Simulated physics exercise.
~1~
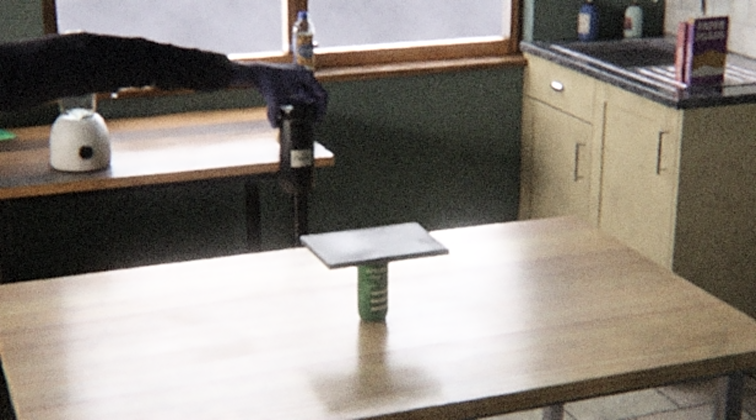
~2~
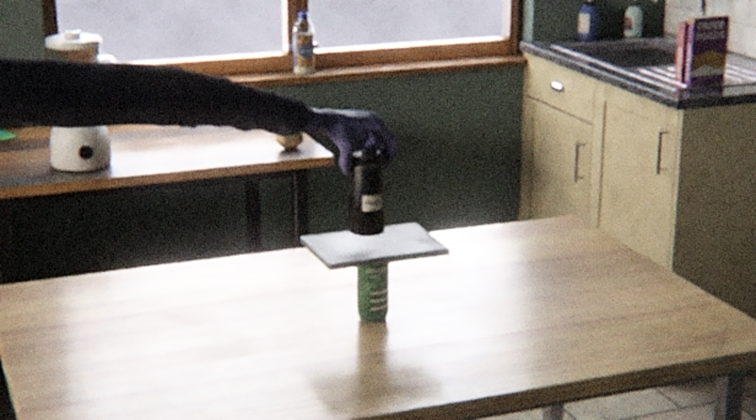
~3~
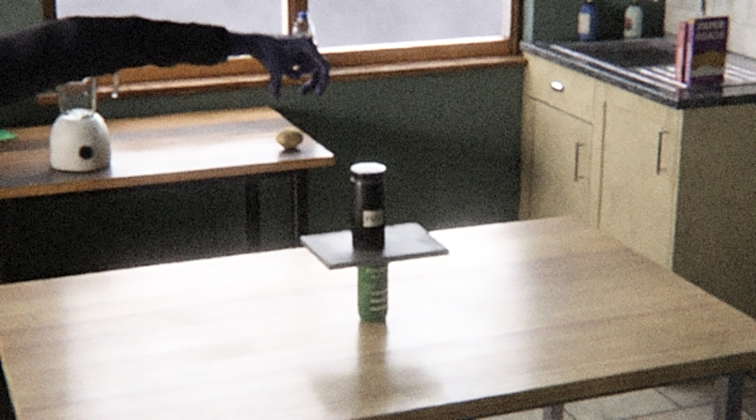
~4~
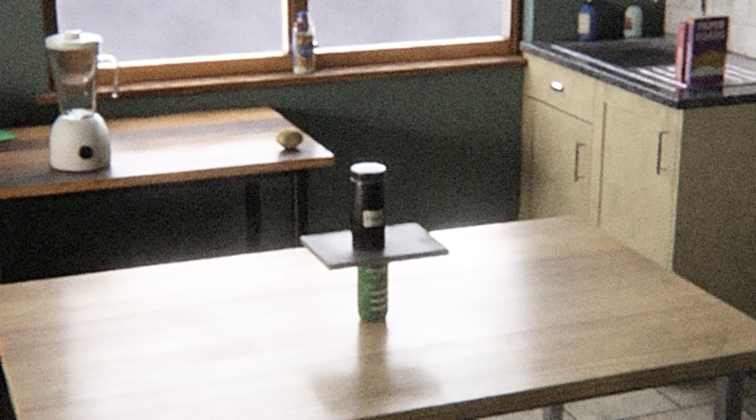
A grey square lid lies balanced across the top of a green can on a pale wooden table, viewed from slightly above in a kitchen. Behind it, a white blender stands on a wooden counter at left beneath a window, with cupboards and a sink at right. A dark-sleeved arm reaches in from the left, holding an upright black jar. The gloved-looking hand carries it right and down, then sets it on the lid above the can. The hand lets go, draws back and leaves, and the stack stays balanced with the jar upright.
